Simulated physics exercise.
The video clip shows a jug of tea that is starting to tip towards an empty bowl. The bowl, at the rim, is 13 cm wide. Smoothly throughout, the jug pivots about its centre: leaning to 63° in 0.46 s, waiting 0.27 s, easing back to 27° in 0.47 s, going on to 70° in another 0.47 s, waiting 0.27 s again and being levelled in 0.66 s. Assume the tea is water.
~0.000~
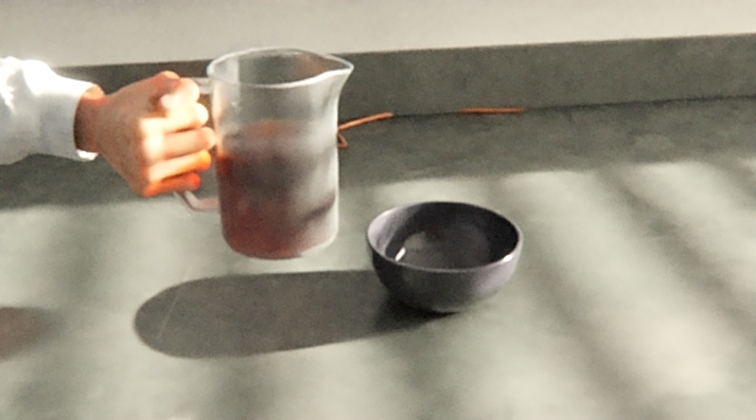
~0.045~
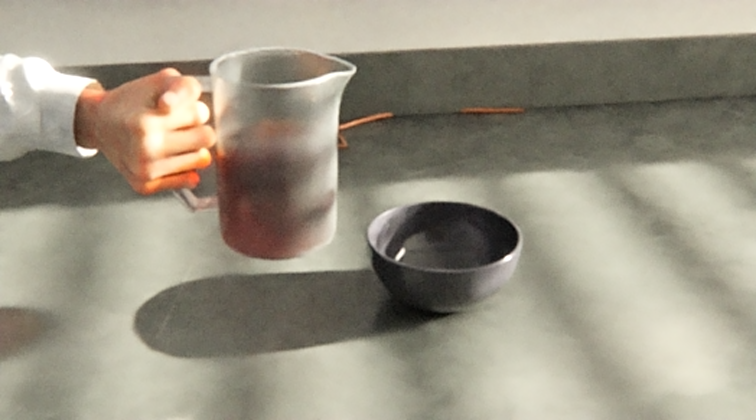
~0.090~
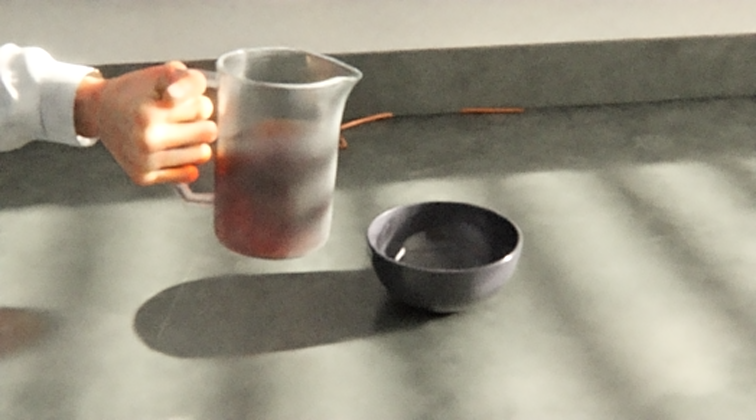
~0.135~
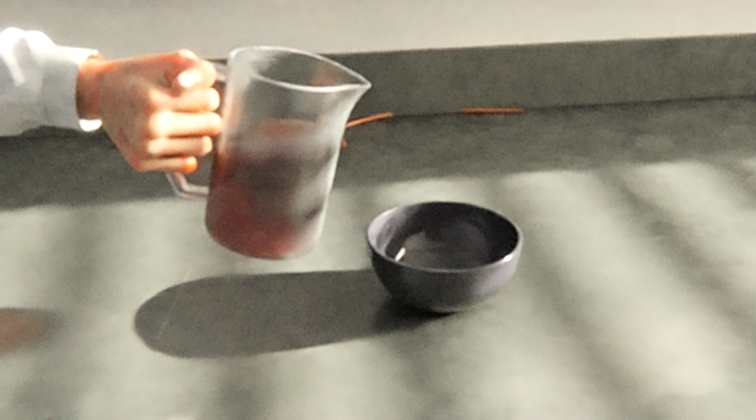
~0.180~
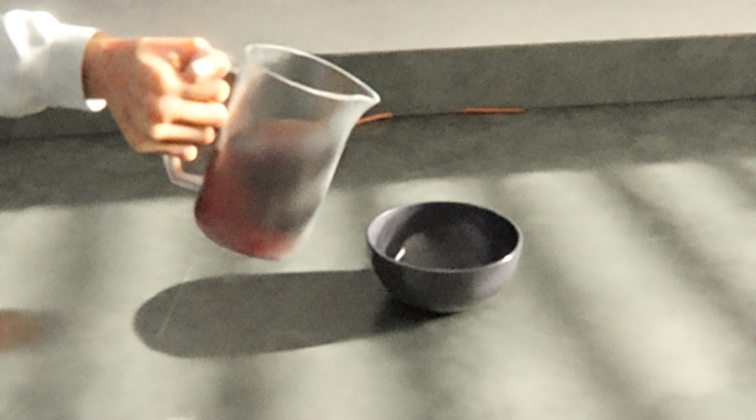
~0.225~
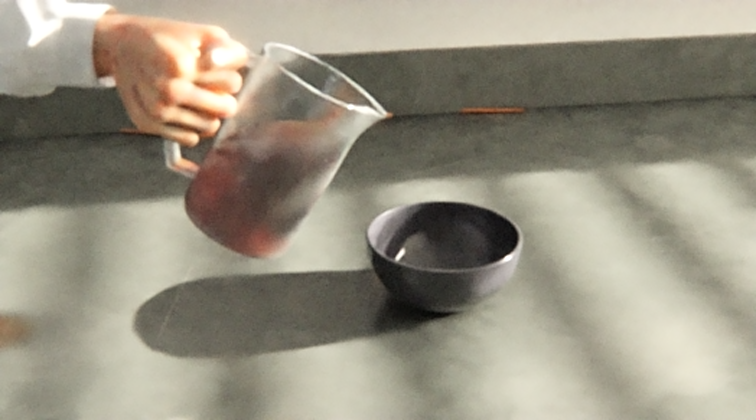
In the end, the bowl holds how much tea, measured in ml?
Close to 245 ml.
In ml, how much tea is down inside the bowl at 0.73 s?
About 50 ml.
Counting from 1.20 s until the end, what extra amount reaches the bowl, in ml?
Around 140 ml.
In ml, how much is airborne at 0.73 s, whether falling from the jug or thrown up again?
I'd put it near 40 ml.
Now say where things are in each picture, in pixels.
The first picture shows tilt 0°; pouring edge (352, 65); surface from (218, 139) to (332, 132); the bowl's rim runs from (369, 242) to (517, 231).
The second picture shows tilt 1°; pouring edge (354, 67); surface from (218, 140) to (332, 132).
The third picture shows tilt 6°; pouring edge (361, 72); surface from (219, 141) to (332, 133).
The fourth picture shows tilt 12°; pouring edge (369, 82); surface from (220, 143) to (335, 133).
The fifth picture shows tilt 21°; pouring edge (379, 96); surface from (216, 146) to (339, 134).
The sixth picture shows tilt 30°; pouring edge (386, 113); surface from (206, 157) to (344, 137).
By 0.73 s the tilt is 63° and the bowl has 50 ml, the jug 530 ml, and 0 ml is on the work surface.
By 1.20 s the tilt is 27° and the bowl has 105 ml, the jug 500 ml, and 20 ml is on the work surface.
By 1.94 s the tilt is 70° and the bowl has 185 ml, the jug 390 ml, and 20 ml is on the work surface.
By 2.41 s the tilt is 13° and the bowl has 245 ml, the jug 355 ml, and 20 ml is on the work surface.
At rest the bowl has 245 ml, the jug 355 ml, and 20 ml is on the work surface.
